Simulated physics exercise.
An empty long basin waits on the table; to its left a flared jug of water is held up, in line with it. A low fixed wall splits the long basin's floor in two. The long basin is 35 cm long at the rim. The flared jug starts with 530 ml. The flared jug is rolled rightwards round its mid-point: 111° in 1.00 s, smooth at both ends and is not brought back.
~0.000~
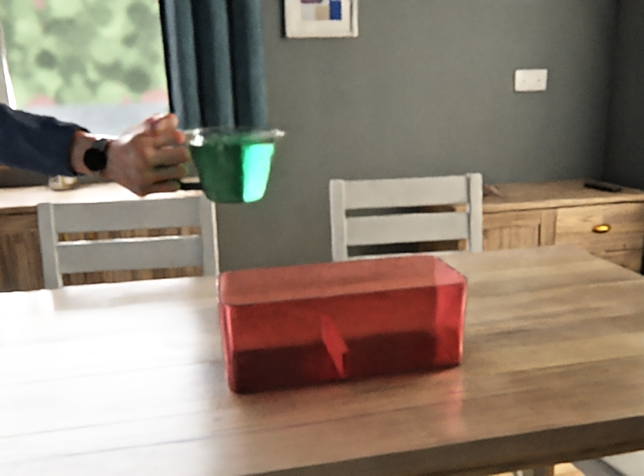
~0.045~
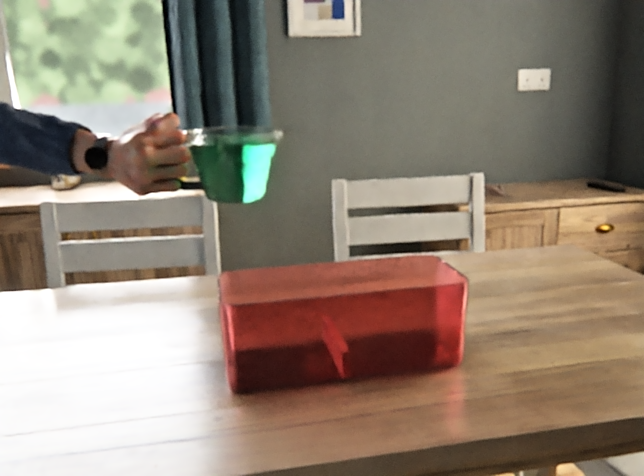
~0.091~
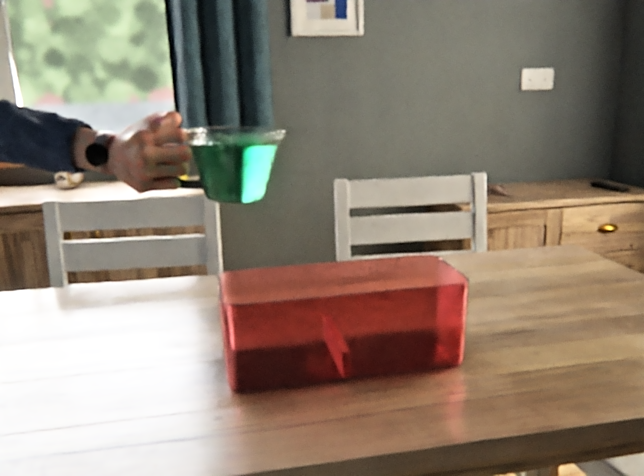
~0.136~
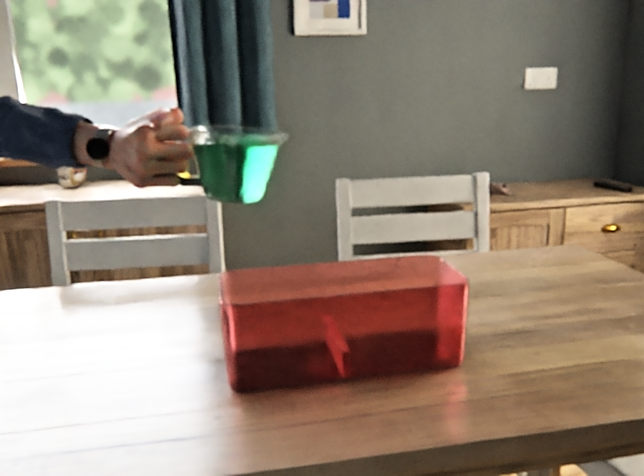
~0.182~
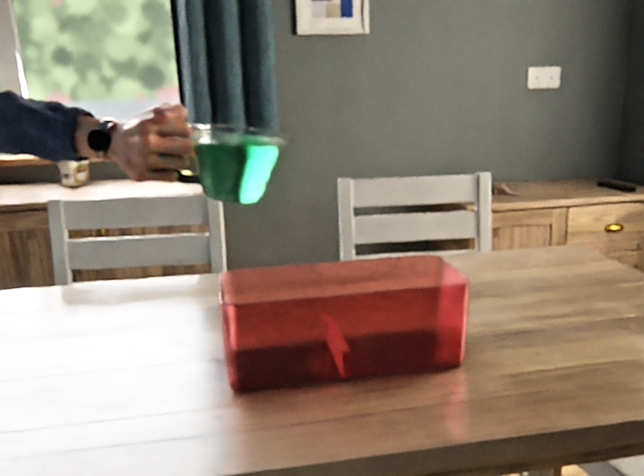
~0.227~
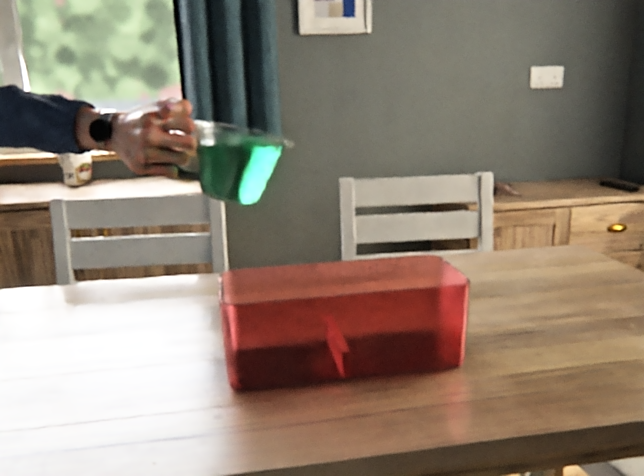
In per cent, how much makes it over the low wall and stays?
The far part has some 60 per cent.
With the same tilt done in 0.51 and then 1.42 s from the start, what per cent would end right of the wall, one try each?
First 40, then 65 per cent.
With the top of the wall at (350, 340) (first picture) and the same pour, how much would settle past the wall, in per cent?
In that case some 30 per cent.
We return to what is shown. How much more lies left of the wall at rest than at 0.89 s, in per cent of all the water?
About 10 per cent.
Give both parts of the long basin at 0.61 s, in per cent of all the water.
Some 1 per cent left and 14 right.
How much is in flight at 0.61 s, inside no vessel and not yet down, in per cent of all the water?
Some 34 per cent.
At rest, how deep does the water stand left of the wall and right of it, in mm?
Left about 10 mm, right about 14 mm.
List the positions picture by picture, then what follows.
It leans 0°; its right rim is at (287, 130); the water meets the walls at (189, 143) and (275, 139); the long basin's rim runs from (218, 290) to (451, 268); the wall's top is at (335, 333), in the first picture.
It leans 1°; its right rim is at (288, 130); the water meets the walls at (189, 143) and (275, 139), in the second picture.
It leans 2°; its right rim is at (289, 132); the water meets the walls at (191, 142) and (276, 140), in the third picture.
It leans 5°; its right rim is at (291, 134); the water meets the walls at (193, 141) and (278, 141), in the fourth picture.
It leans 9°; its right rim is at (293, 138); the water meets the walls at (196, 141) and (281, 141), in the fifth picture.
It leans 14°; its right rim is at (295, 143); the water meets the walls at (198, 142) and (284, 142), in the sixth picture.
After 0.61 s the tilt is 74° and 51 per cent is still to pour, 1 is left of the wall and 13 right of it.
After 0.89 s the tilt is 108° and 3 per cent is still to pour, 30 is left of the wall and 58 right of it.
After 1.18 s the tilt is 111° and 0 per cent is still to pour, 40 is left of the wall and 59 right of it.
After 1.50 s the tilt is 111° and 0 per cent is still to pour, 40 is left of the wall and 60 right of it.
In the end 40 per cent lies left of the wall, 60 right of it and 1 outside.
